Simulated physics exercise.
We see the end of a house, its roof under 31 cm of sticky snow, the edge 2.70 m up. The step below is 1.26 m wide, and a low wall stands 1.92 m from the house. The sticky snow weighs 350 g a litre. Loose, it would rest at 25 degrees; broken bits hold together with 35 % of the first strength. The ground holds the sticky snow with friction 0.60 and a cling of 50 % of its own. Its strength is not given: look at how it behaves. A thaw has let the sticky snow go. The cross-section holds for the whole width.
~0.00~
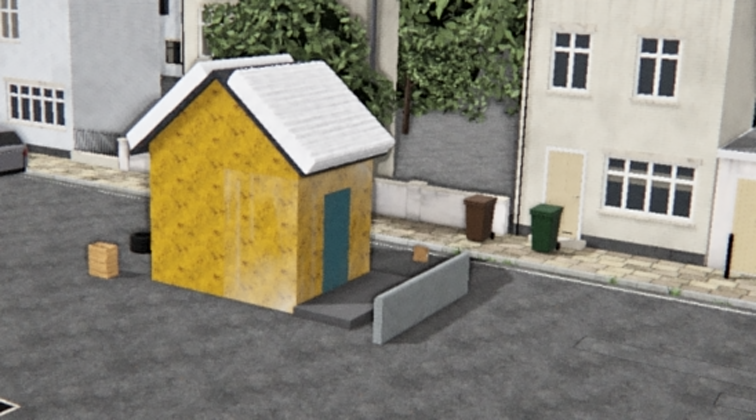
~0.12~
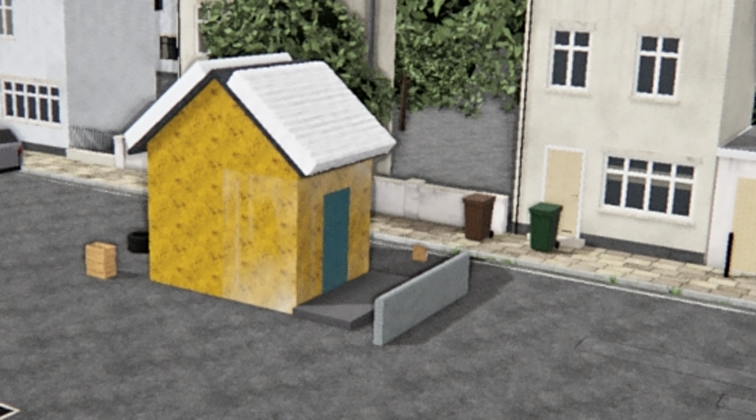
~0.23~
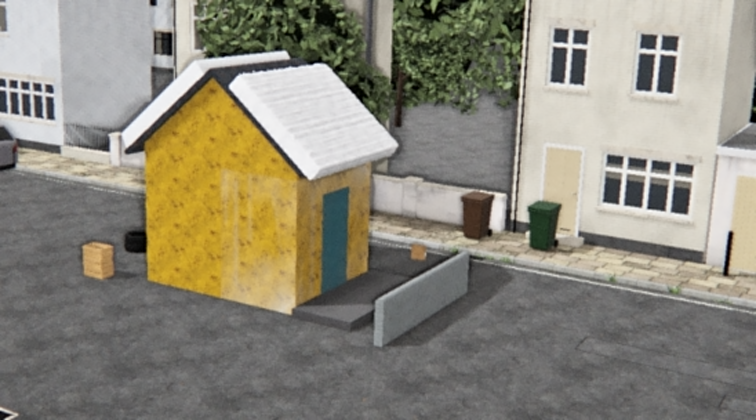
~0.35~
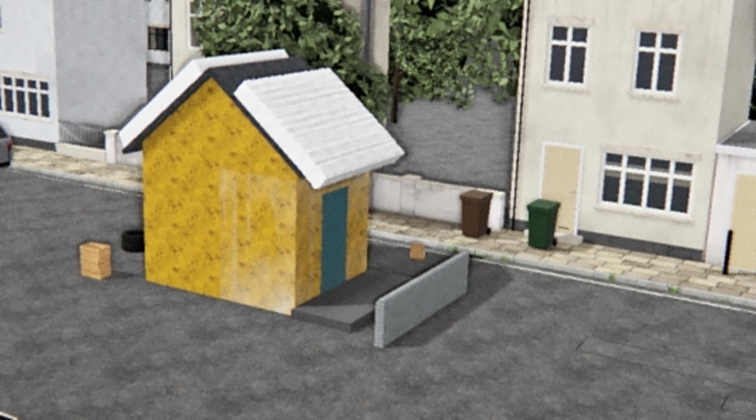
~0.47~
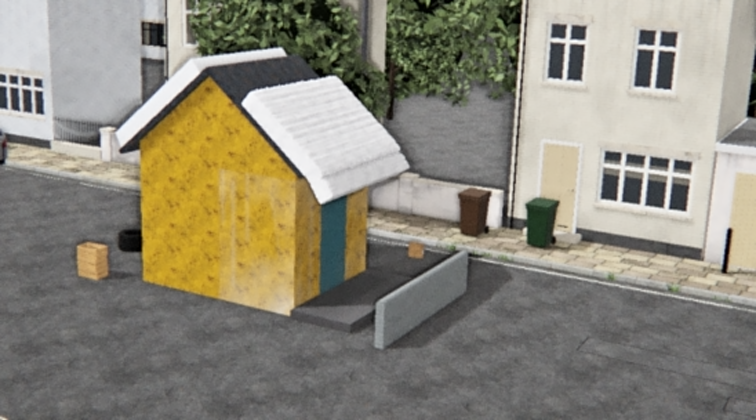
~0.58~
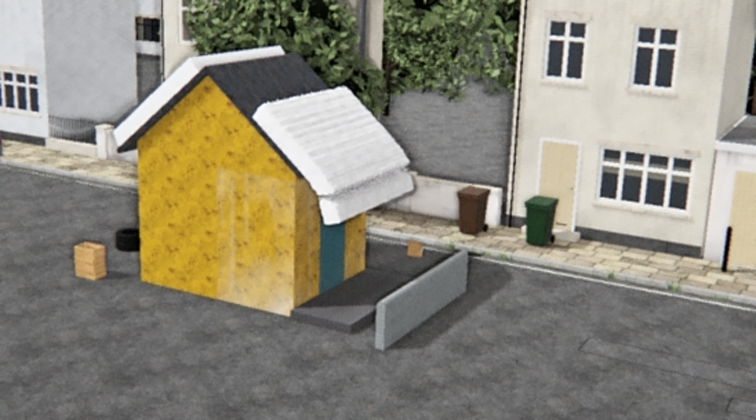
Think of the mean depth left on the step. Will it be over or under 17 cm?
It comes out over 17 cm.
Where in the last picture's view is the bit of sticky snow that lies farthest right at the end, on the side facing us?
At about (599, 394).
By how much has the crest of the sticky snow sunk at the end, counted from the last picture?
About 2.9 m.
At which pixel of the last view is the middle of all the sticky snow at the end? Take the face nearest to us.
Around (361, 322).
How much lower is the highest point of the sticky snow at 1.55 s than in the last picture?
Roughly 2.9 m.
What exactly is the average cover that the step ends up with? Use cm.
About 21 cm.
After 1.03 s, 5 % of the snow is still up on the roof and 95 % is falling or down.
After 1.55 s, none of the snow is still up on the roof and all is falling or down.
After 2.08 s, none of the snow is still up on the roof and all is falling or down.
After 2.60 s, none of the snow is still up on the roof and all is falling or down.
After 2.70 s, at the end, none of the snow is still up on the roof and the snow on the step is 21 cm deep on average.
